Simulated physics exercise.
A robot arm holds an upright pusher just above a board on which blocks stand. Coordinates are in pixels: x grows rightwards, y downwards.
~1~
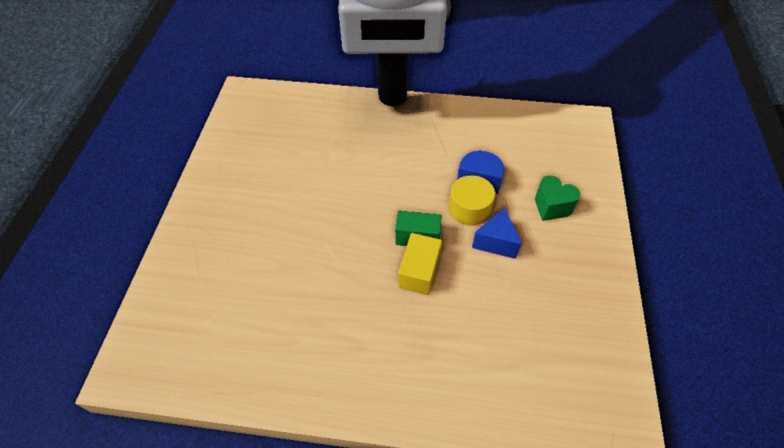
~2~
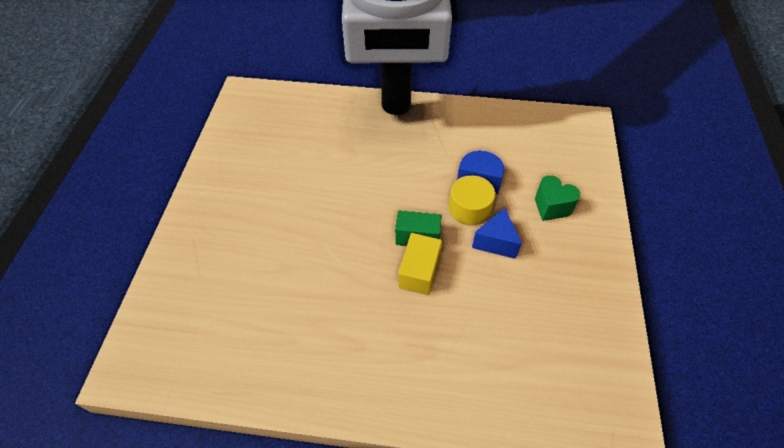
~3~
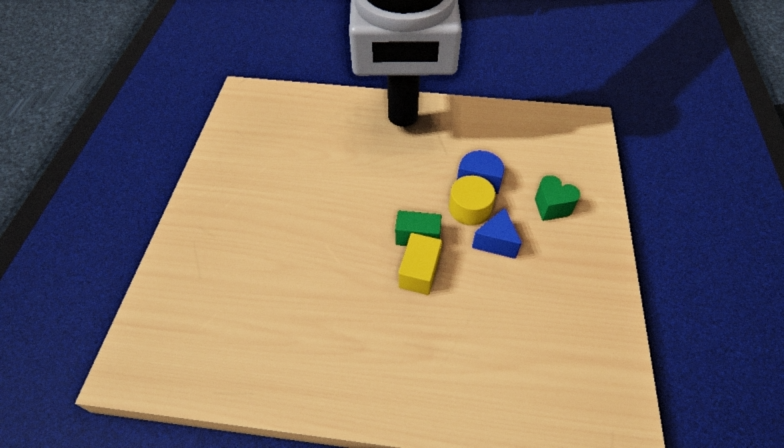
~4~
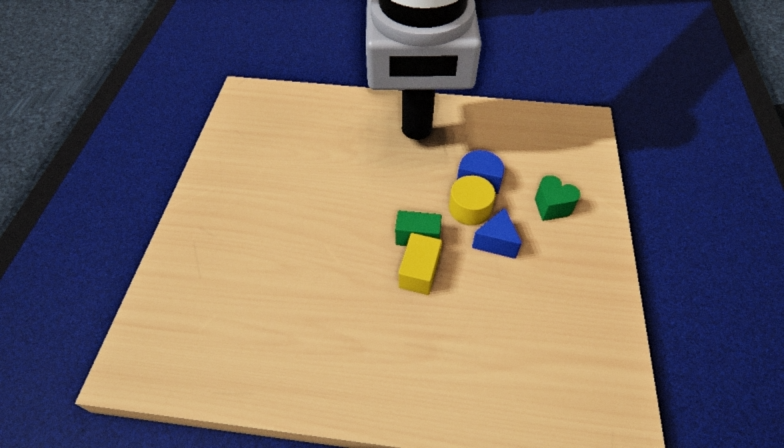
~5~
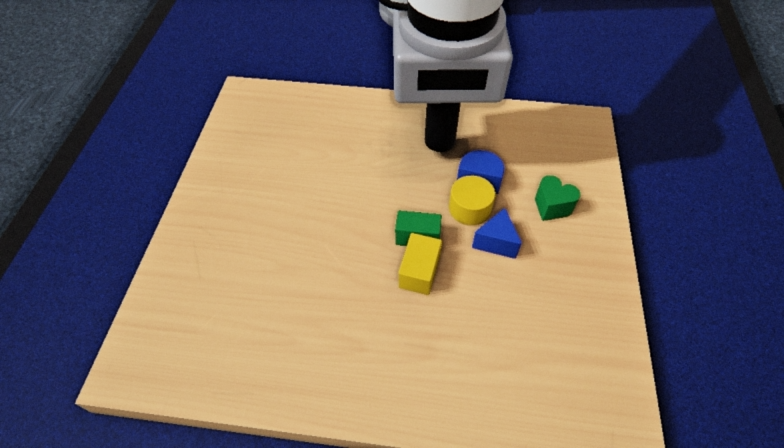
A robot arm with a black upright pusher moved a short way down and to the right over a wooden board, coming close to the blue half-round block, while all the colored blocks stayed still.
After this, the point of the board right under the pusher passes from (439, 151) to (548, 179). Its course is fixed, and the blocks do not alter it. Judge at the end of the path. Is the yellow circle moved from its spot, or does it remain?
It is untouched.
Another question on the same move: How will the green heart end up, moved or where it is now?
Here's my answer: The green heart remains in position.
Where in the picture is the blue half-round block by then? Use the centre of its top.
Its top centre is at about (501, 177).
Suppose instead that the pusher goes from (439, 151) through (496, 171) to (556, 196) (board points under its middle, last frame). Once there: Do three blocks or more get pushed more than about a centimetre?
My answer is no.
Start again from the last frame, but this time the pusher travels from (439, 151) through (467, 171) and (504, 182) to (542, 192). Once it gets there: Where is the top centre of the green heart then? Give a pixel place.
The answer is (578, 198).
What follows on the original path. One third of the way, pusher at (477, 151); blue half-round block at (491, 169), turned 15° clockwise.
Two thirds of the way, pusher at (514, 160); blue half-round block at (501, 177), turned 40° clockwise.
At the end, pusher at (552, 169); yellow circle still; blue half-round block at (501, 177), turned 40° clockwise; green heart still.
